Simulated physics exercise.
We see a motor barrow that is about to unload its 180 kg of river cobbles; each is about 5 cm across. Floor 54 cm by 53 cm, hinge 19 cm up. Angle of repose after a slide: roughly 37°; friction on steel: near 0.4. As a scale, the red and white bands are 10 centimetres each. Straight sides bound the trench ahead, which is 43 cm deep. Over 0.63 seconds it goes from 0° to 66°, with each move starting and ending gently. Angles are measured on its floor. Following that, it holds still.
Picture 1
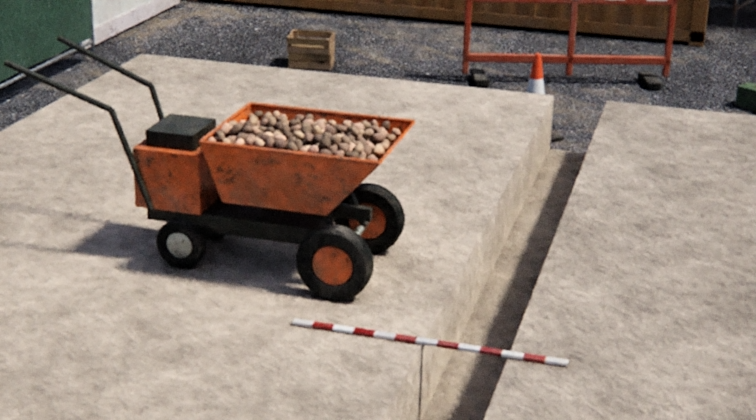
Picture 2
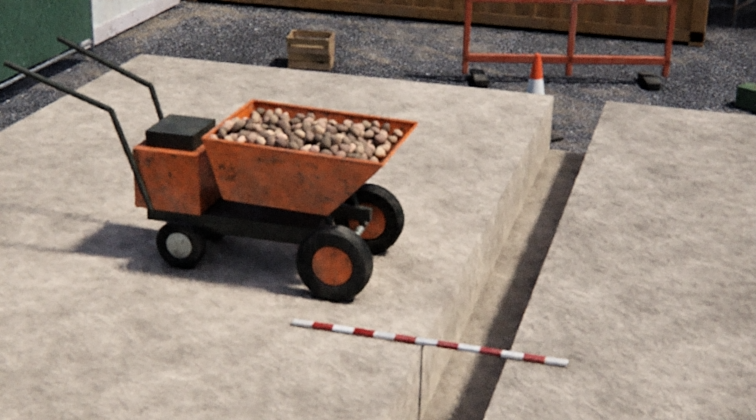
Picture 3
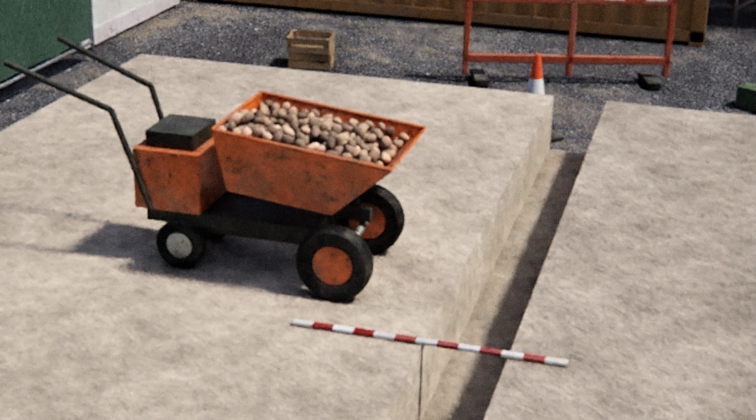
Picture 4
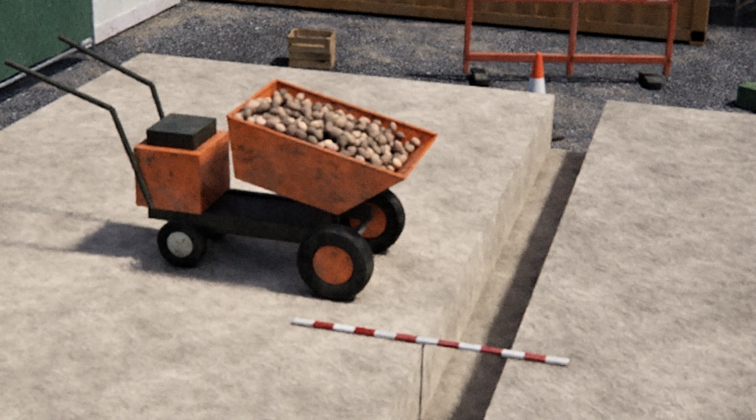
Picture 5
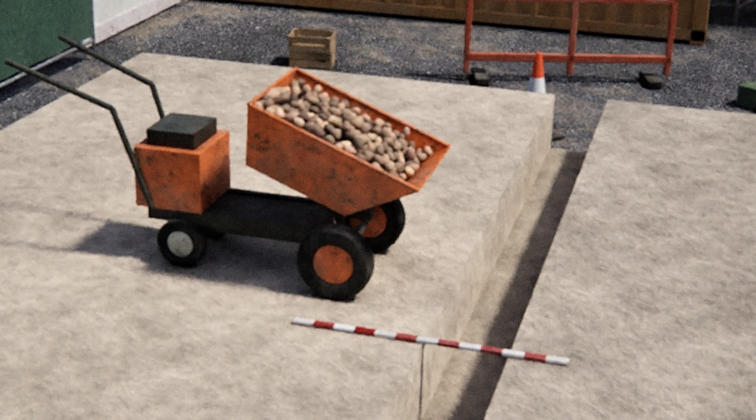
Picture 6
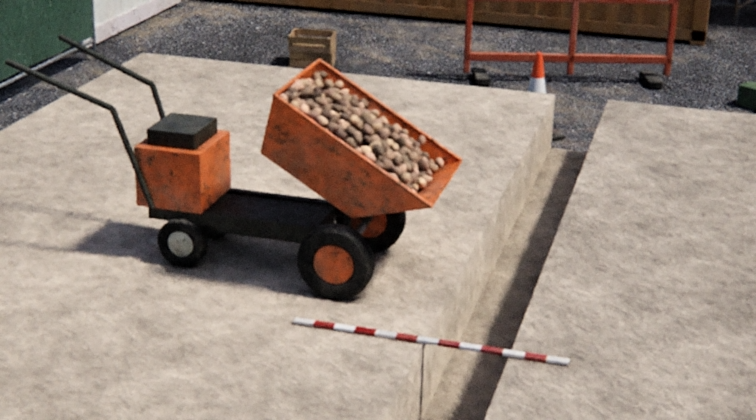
The orange skip on a small motor barrow, loaded with rounded brown stones, tilted forward to the right, slowly and then more steeply, its back end rising while the barrow stayed put beside a trench.
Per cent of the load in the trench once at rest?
About 70 %.
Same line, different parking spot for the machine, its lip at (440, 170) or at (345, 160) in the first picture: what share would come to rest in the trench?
I'd expect close to 25 per cent at the first and 95 per cent at the second.
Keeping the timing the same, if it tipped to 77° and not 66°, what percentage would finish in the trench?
Expect roughly 75 per cent.
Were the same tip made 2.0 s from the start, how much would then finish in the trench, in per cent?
In that case some 95 per cent.
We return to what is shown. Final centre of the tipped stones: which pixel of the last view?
I'd point to around (509, 348).
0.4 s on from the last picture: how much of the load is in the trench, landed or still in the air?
About 25 per cent by then.
Then, 0.2 s after the last picture the floor is at 55°, 100 % in the skip; the foremost stones are at (453, 223).
Then, 0.4 s after the last picture the floor is at 66°, 74 % in the skip, 25 % in the trench, 1 % past the trench; the foremost stones are at (537, 293).
Then, 0.8 s after the last picture the floor is at 66°, 26 % in the skip, 44 % in the trench, 30 % past the trench; the foremost stones are at (704, 324).
Then, 2.7 s after the last picture the floor is at 66°, 0 % in the skip, 70 % in the trench, 30 % past the trench; the foremost stones are past the picture's edge.
